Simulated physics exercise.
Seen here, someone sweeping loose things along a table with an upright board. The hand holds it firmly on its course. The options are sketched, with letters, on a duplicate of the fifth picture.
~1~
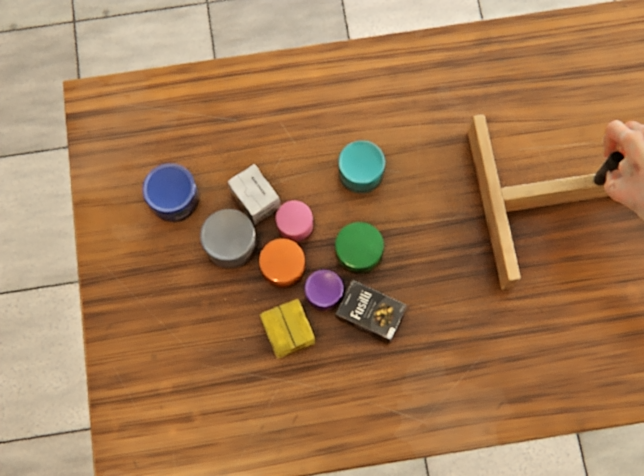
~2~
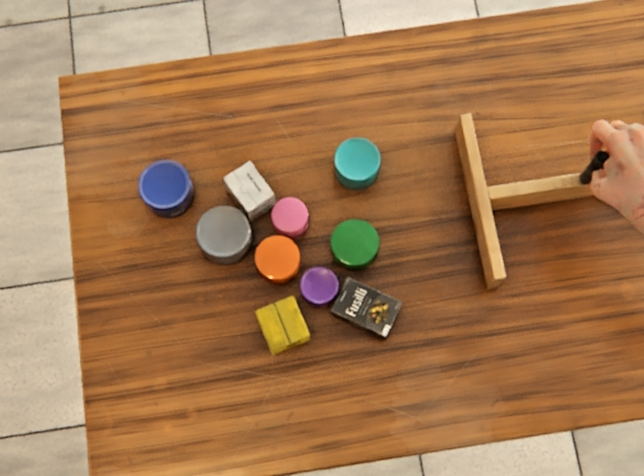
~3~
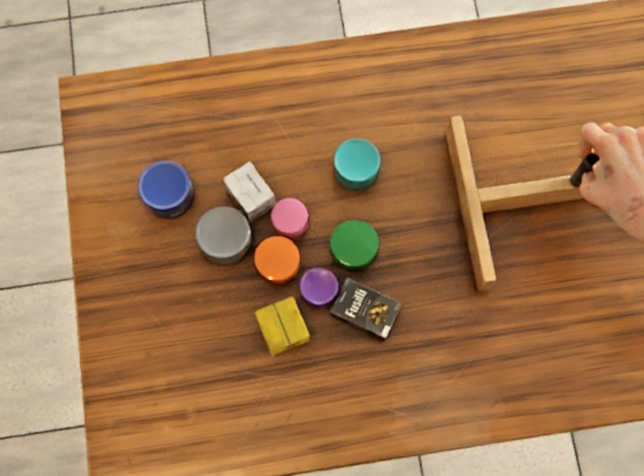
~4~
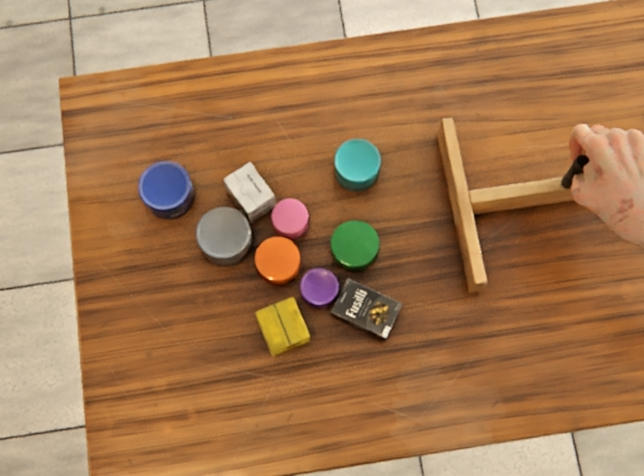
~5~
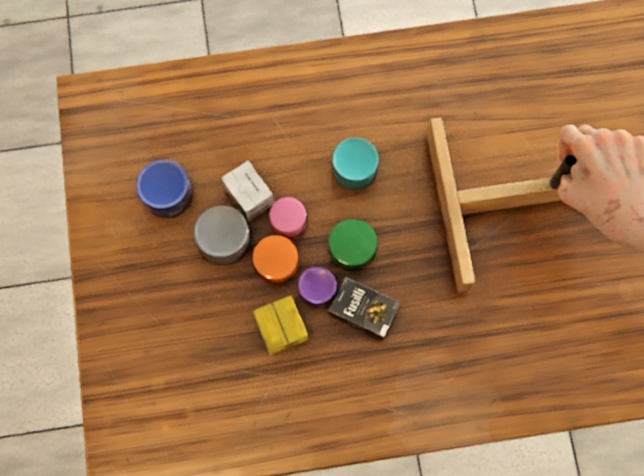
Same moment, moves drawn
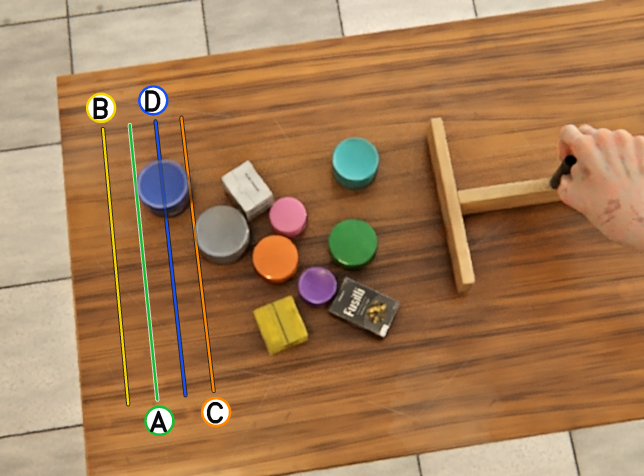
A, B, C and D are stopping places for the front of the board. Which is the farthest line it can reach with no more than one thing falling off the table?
Up to line A.
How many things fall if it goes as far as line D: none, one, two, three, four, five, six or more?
The count is none.
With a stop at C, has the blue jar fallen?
No.
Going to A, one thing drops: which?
The blue jar goes over.
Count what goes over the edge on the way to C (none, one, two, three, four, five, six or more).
The count is none.
On the marked copy, A at (143, 256); B at (115, 261); C at (197, 248); D at (170, 252).
Following A. Soon after the start, board (341, 215); black packet (344, 329); turquoise jar (303, 173).
Later, board (228, 231); blue jar (106, 200); grey jar (163, 241).
In the end, board (140, 244); blue jar over the edge; orange pot (88, 326); one fallen.
As for the rest, B drops three; C is within the limit but short; D is within the limit but short.
